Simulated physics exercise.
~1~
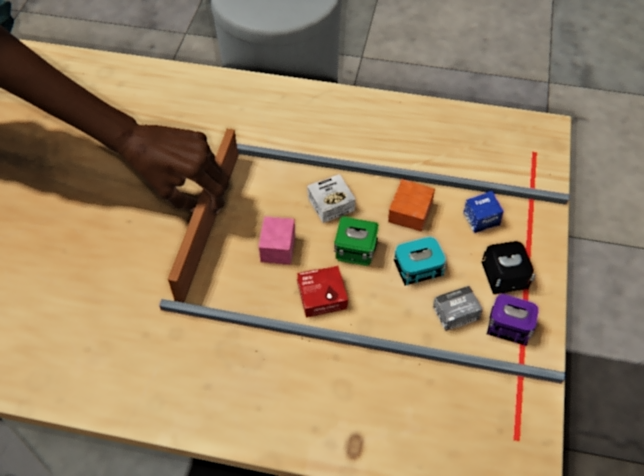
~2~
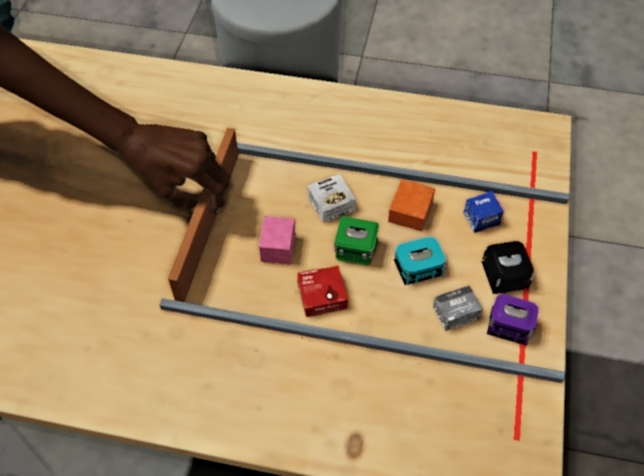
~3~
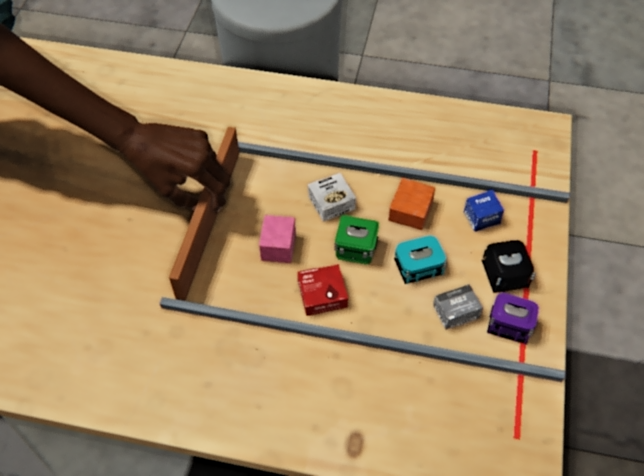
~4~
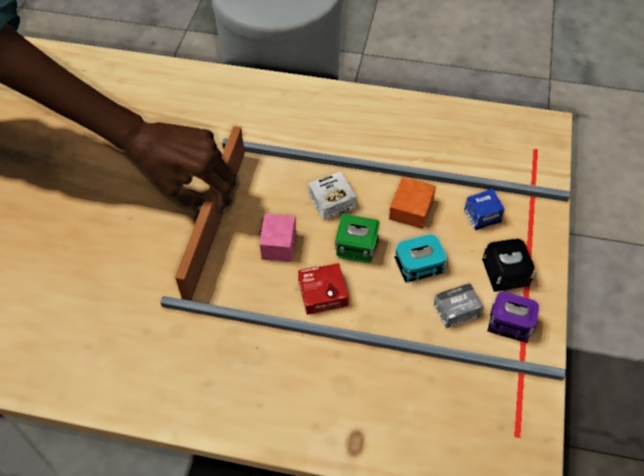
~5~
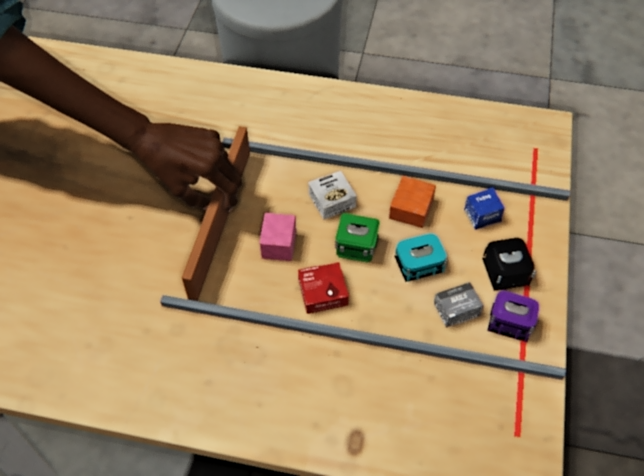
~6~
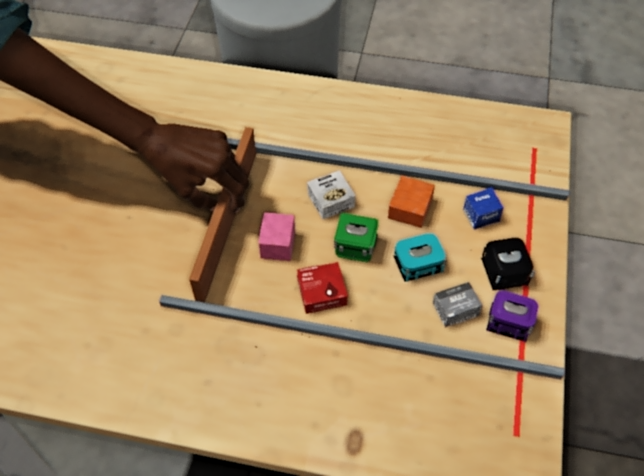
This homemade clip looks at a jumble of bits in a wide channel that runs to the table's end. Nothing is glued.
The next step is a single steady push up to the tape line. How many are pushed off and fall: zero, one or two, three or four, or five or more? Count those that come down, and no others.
Going by the pictures, five or more pieces get pushed right off.
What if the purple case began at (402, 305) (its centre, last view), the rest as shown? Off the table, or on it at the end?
From that start, the object then does not stay.
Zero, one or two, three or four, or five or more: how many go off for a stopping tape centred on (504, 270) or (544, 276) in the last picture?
Well, the first gives 3 or 4 and the second gives more than four.
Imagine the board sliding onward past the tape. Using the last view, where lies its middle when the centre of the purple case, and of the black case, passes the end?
Near (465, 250) and (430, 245).
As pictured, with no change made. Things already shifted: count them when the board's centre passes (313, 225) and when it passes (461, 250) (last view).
I count 4 first and 10 after.
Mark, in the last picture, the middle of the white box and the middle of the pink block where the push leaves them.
Near (549, 243) and (544, 283).
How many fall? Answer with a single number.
Exactly 6.
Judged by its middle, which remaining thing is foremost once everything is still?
The orange block.
Soon after, none off yet; purple case at rest near (512, 315); black case at rest near (507, 264); blue box at rest near (483, 208).
Then, none off yet; purple case at rest near (512, 315); black case moved a little near (531, 267); blue box moved a little near (496, 211).
Further on, one off so far; purple case moved about its own width near (576, 332); black case falling near (567, 398); blue box moved well along near (565, 208).
At rest, the number that fall off is five or more; fallen, green case, turquoise case, grey box, blue box, black case and purple case.
